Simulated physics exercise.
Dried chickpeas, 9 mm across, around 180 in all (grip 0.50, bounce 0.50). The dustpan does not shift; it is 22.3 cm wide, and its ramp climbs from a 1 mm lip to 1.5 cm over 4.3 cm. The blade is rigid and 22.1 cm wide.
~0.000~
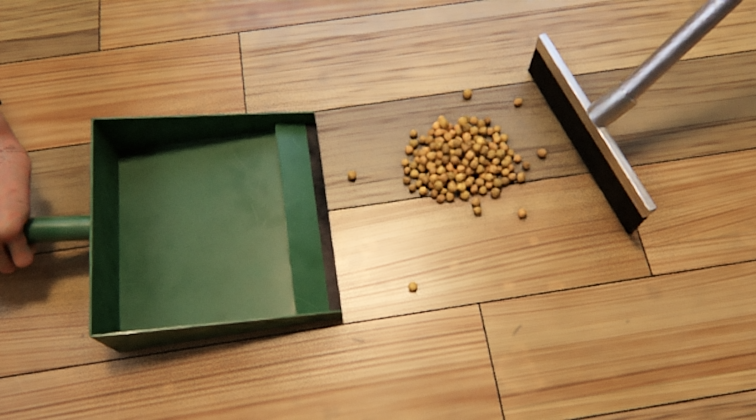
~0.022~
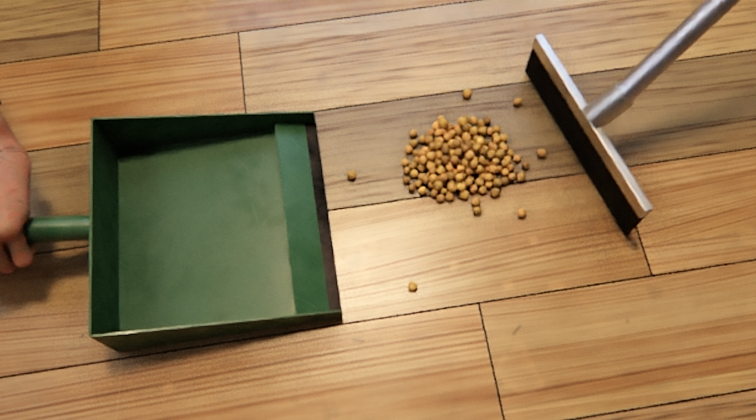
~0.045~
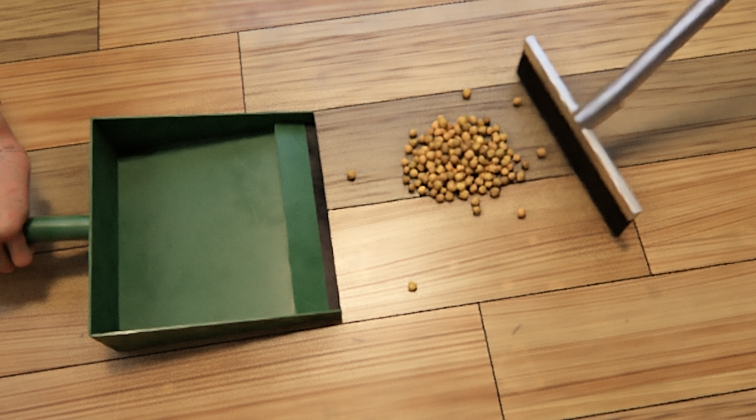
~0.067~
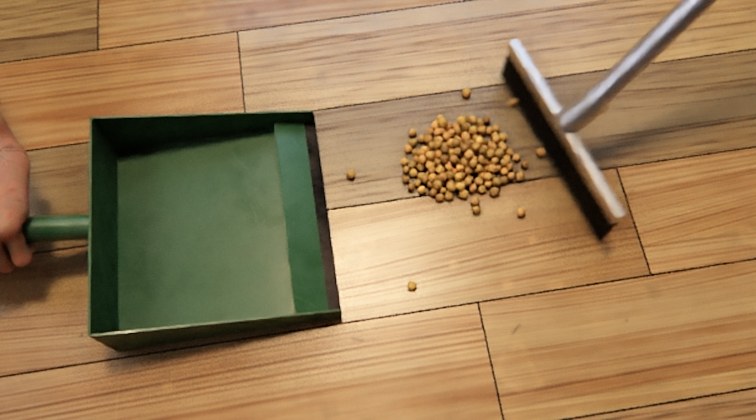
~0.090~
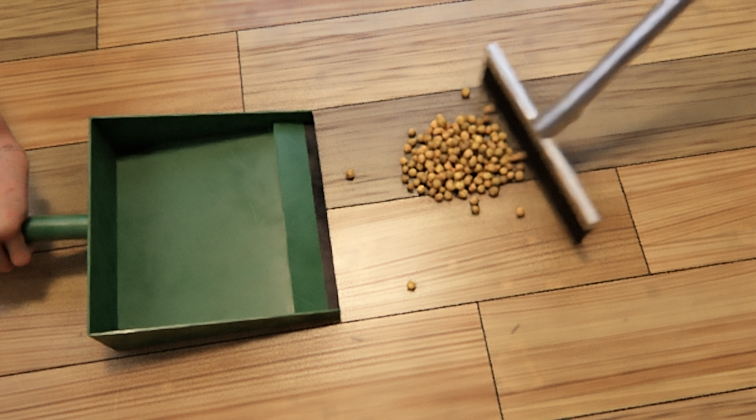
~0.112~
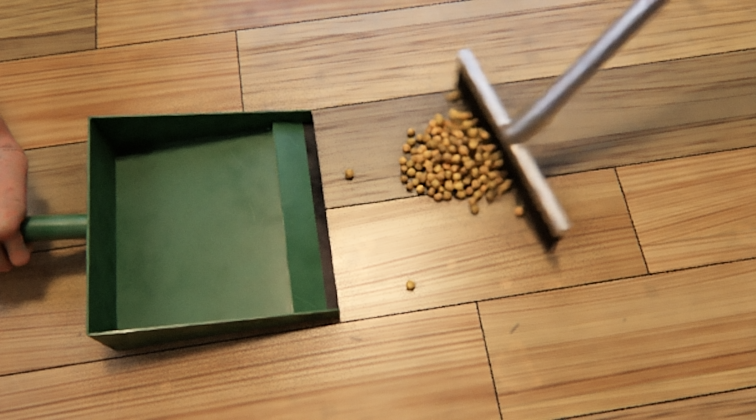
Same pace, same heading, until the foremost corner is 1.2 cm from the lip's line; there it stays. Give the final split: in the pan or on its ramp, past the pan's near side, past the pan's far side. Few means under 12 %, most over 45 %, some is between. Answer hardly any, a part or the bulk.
Pan: The bulk, near side: Hardly any, far side: Hardly any.
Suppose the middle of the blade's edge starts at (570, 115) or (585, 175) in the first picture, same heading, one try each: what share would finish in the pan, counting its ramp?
Some 60 and 55 per cent.
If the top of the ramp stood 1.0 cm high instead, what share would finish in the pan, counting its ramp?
Then about 70 per cent.
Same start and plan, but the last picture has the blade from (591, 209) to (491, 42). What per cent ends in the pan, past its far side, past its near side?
Pan 25, far 10, near 0.
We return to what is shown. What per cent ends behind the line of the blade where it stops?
Some 0 per cent.
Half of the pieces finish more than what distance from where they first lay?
Roughly 20 cm.
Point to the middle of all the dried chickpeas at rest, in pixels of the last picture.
Around (306, 211).
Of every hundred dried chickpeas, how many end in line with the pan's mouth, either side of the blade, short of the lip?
About 25 per cent.
After 0.19 s, middle of the blade 9 cm from the lip; 0 % over the lip, far side 5 %, near side 0 %.
Then, at 0.24 s, middle of the blade 5 cm from the lip; 20 % over the lip, far side 5 %, near side 0 %.
After 0.43 s, middle of the blade 4 cm from the lip; 70 % over the lip, far side 5 %, near side 5 %.
By 1.3 s all is still; pan 65 %, near side 5 %, far side 5 %, in front of the lip or behind the blade 25 %.
